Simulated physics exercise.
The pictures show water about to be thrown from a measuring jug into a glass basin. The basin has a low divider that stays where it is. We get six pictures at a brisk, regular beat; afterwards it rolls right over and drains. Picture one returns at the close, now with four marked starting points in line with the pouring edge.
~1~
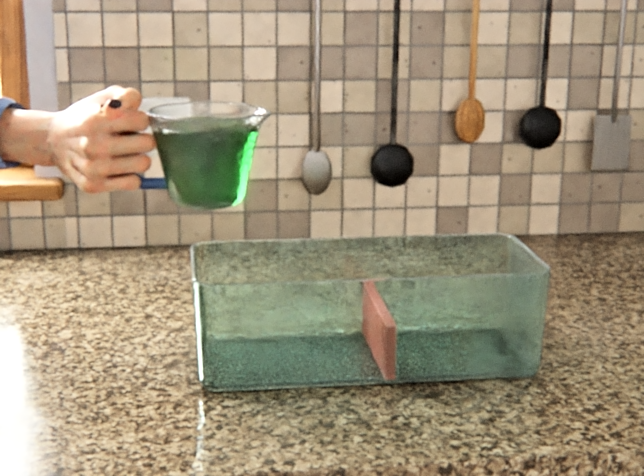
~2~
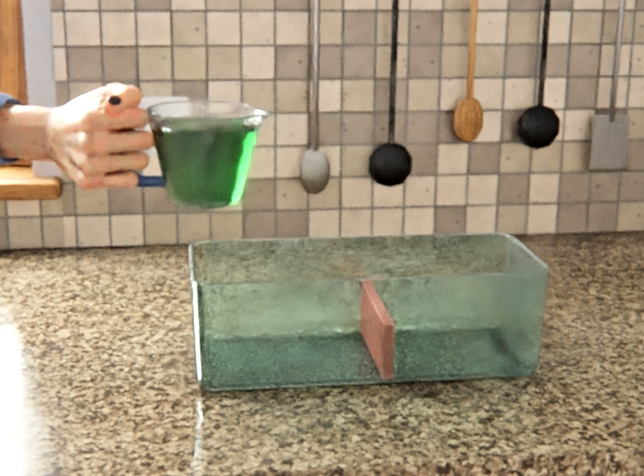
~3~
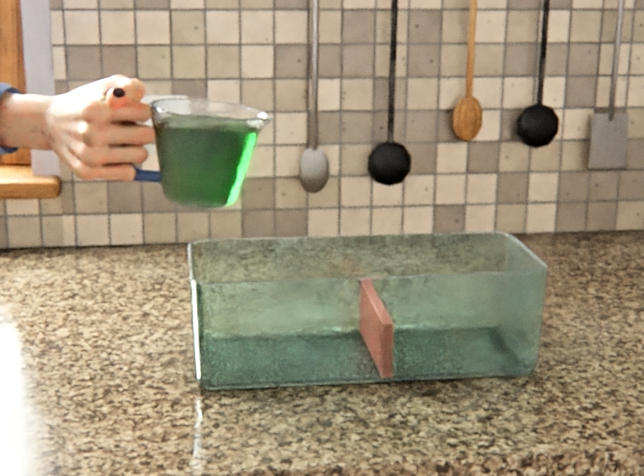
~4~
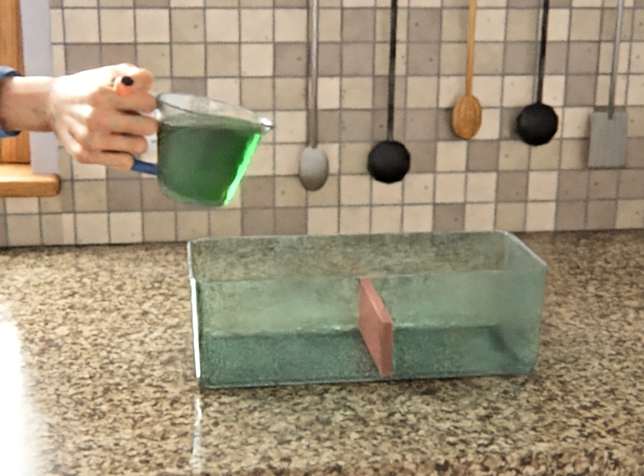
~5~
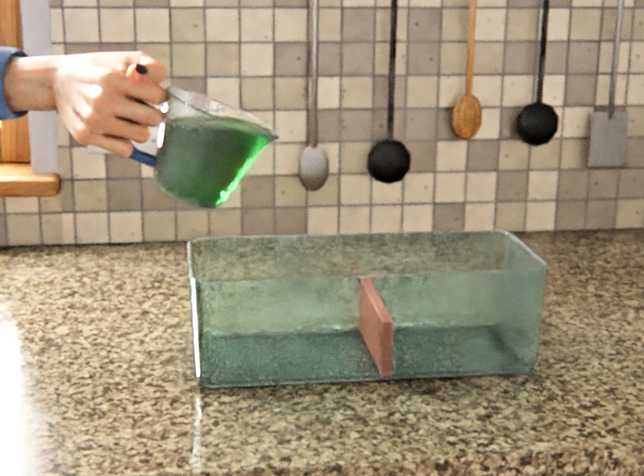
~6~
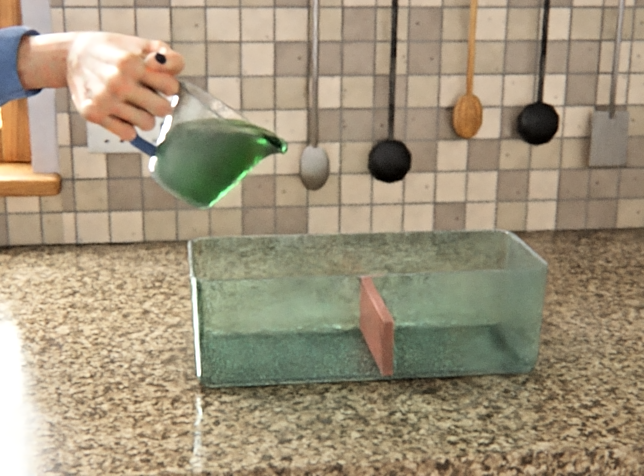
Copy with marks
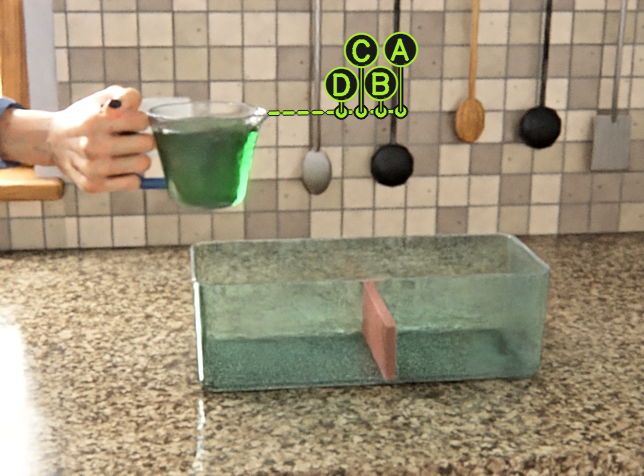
Green liquid in a clear jug reaching the lip as a hand tilts it rightward above a divided glass basin.
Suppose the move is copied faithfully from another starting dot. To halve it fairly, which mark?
The answer is spot D.
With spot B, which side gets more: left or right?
The right one.
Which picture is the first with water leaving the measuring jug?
Picture 6.
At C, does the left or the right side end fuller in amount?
More ends on the right.
On the marked copy, A at (400, 111); B at (380, 111); C at (361, 112); D at (341, 112).
With A, about 2 % ends left of the wall and 97 % right of it.
With B, about 6 % ends left of the wall and 94 % right of it.
With C, about 24 % ends left of the wall and 75 % right of it.
With D, about 52 % ends left of the wall and 47 % right of it.
